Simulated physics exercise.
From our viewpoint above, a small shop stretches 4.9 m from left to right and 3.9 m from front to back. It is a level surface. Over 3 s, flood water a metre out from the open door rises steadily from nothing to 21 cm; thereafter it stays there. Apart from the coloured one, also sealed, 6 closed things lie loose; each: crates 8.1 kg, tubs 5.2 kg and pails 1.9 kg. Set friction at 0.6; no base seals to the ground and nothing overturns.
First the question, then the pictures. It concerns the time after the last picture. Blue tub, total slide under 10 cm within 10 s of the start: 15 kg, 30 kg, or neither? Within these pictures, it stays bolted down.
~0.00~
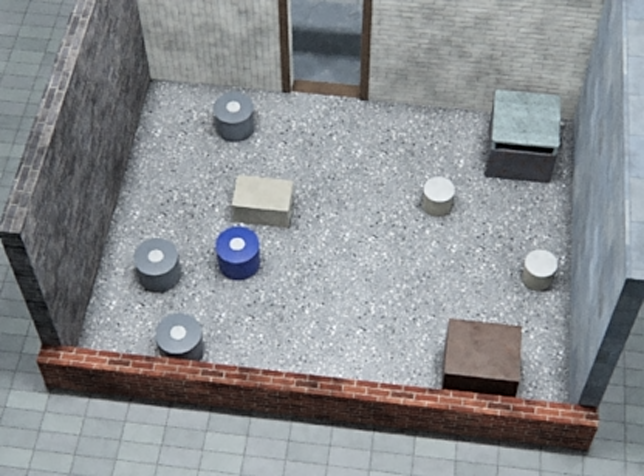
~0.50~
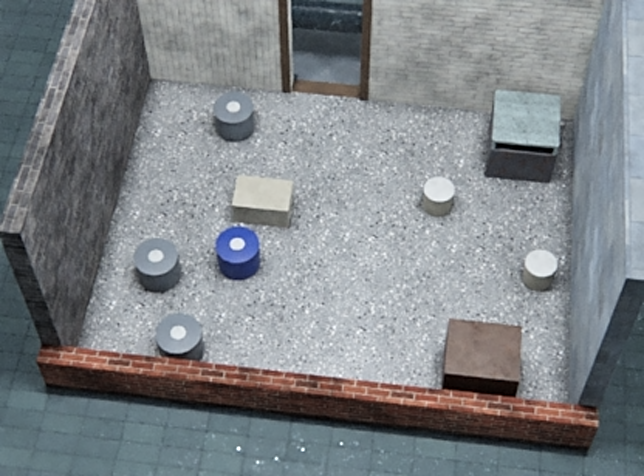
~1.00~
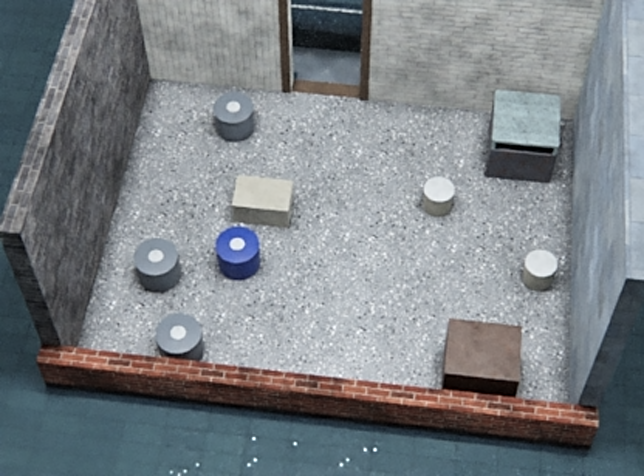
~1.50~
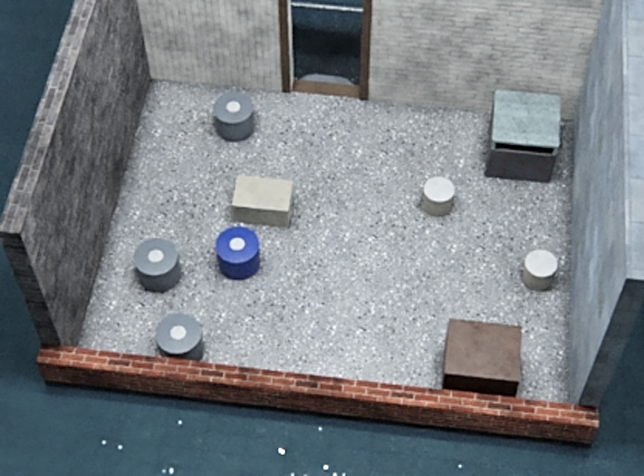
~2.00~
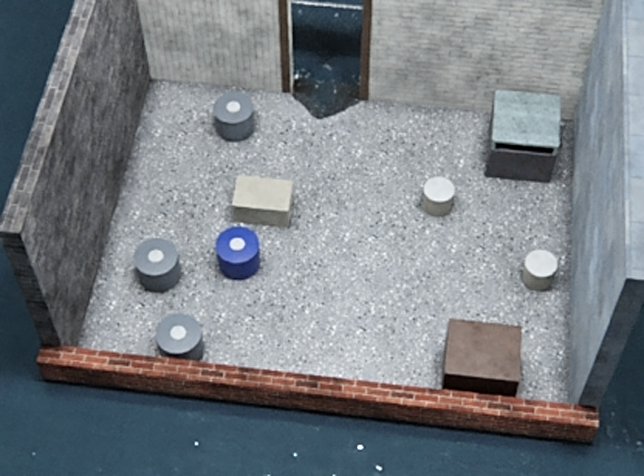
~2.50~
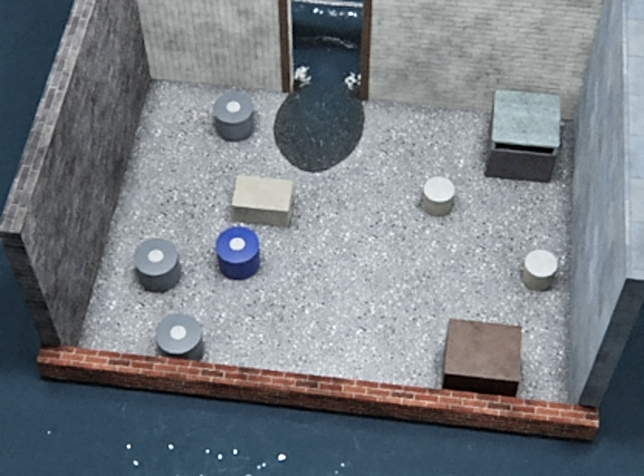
15 kg.
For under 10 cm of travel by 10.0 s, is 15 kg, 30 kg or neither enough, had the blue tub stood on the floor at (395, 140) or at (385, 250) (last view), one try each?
The first time the lesser option suffices; the second time the lesser option suffices.
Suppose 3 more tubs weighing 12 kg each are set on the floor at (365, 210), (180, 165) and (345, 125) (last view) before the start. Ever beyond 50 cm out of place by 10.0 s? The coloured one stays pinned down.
Order as asked: Stays within / stays within / goes beyond.
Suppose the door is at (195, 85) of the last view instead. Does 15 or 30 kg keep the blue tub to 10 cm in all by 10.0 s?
With that change, the lighter one suffices.
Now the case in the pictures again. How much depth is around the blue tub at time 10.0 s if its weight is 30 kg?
Roughly 8 cm.
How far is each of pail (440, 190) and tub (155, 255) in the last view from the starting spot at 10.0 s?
They've ended up 60 cm and 50 cm away, in that order.
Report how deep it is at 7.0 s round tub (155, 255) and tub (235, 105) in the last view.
Depth approx. 4 cm / 2 cm.
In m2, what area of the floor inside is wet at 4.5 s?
That flooded area is roughly 9.0 m2.
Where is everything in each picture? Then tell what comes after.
The first picture shows the blue tub at (237, 244) rests on the ground; 0.0 m2 under water; 0 of 7 have shifted.
The second picture shows the blue tub at (237, 244), on the bottom; 0.0 m2 under water; 0 of 7 have shifted.
The third picture shows the blue tub at (237, 244), on the bottom; 0.0 m2 under water; 0 of 7 have shifted.
The fourth picture shows the blue tub at (237, 244), on the bottom; water covers 0.0 m2; 0 of 7 have shifted.
The fifth picture shows the blue tub at (237, 244) rests on the ground; water covers 0.1 m2; 0 of 7 have shifted.
The sixth picture shows the blue tub at (237, 244) rests on the ground; 0.8 m2 under water; 0 of 7 have shifted.
After 3.5 s the blue tub would be 0 cm from its start with 15 kg and 0 cm from its start with 30 kg; 0 cm of water round it then.
After 4.5 s the blue tub would be 0 cm from its start with 15 kg and 0 cm from its start with 30 kg; 3 cm of water round it then.
After 7.0 s the blue tub would be 0 cm from its start with 15 kg and 0 cm from its start with 30 kg; 3 cm of water round it then.
After 10.0 s the blue tub would be 0 cm from its start with 15 kg and 0 cm from its start with 30 kg; 8 cm of water round it then.
